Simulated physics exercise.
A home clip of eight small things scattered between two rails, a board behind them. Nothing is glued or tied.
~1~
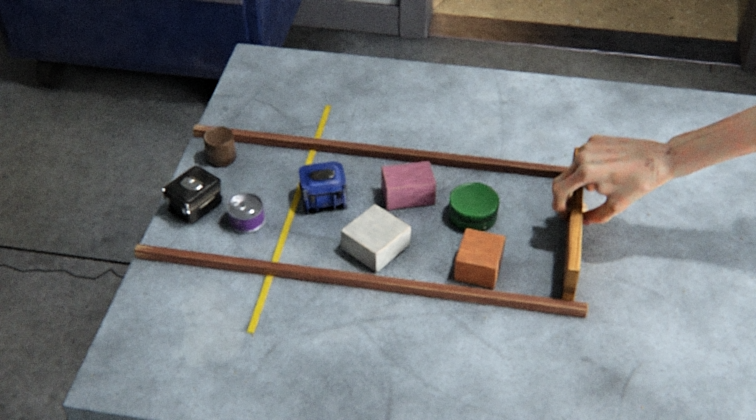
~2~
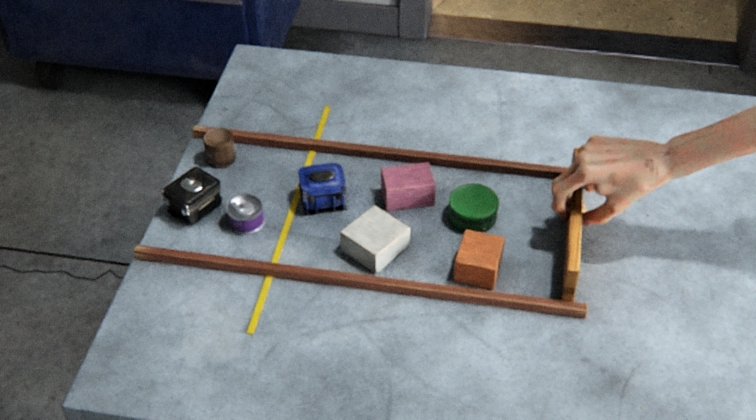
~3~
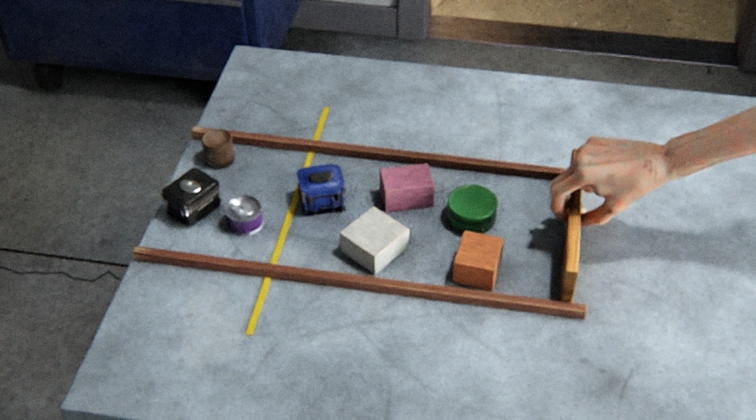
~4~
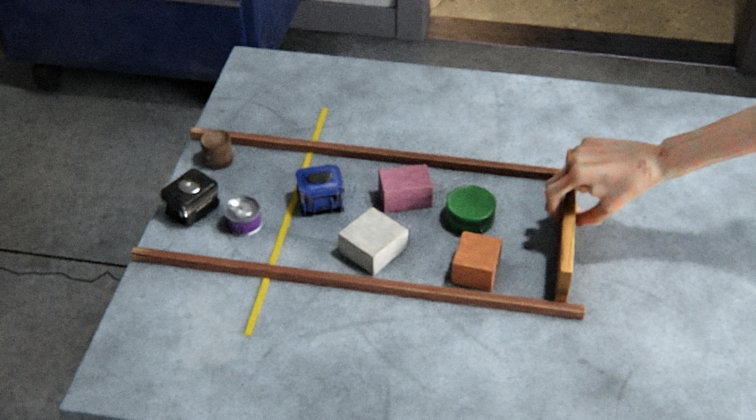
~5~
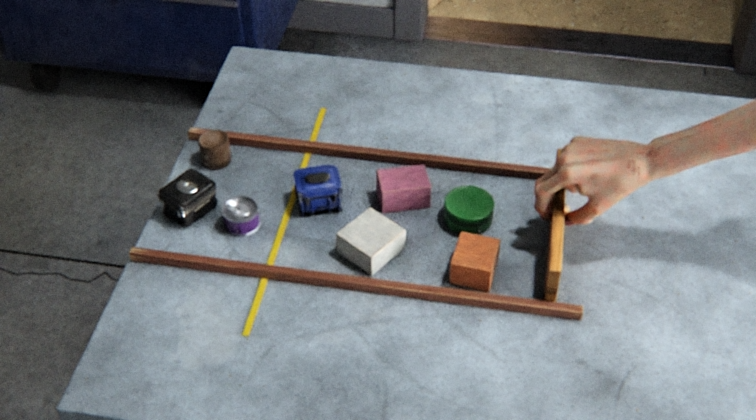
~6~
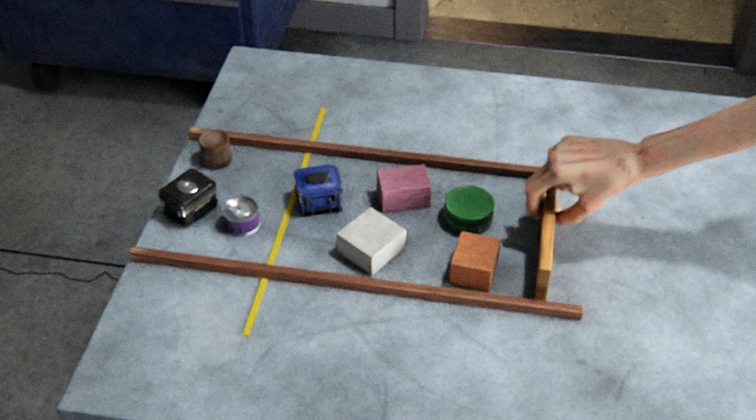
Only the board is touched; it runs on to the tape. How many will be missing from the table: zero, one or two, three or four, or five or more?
The number that fall off is zero.
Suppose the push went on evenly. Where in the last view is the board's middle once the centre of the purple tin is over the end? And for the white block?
Its middle is around (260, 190) and around (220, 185).
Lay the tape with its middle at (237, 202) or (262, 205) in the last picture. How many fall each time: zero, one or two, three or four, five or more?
For each place: Just one or two; either one or two.
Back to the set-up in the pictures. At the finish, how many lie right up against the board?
That makes 3.
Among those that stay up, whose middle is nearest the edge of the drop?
The black case.
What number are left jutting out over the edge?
The number is 1.
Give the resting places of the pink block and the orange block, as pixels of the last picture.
About (287, 157), and the other about (256, 234).
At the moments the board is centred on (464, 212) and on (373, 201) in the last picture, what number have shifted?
At the one place 3, at the other 5.
Early on, none off yet; black case at rest near (189, 198); brown tub at rest near (216, 150); purple tin at rest near (242, 216).
Finally, the number that fall off is zero.
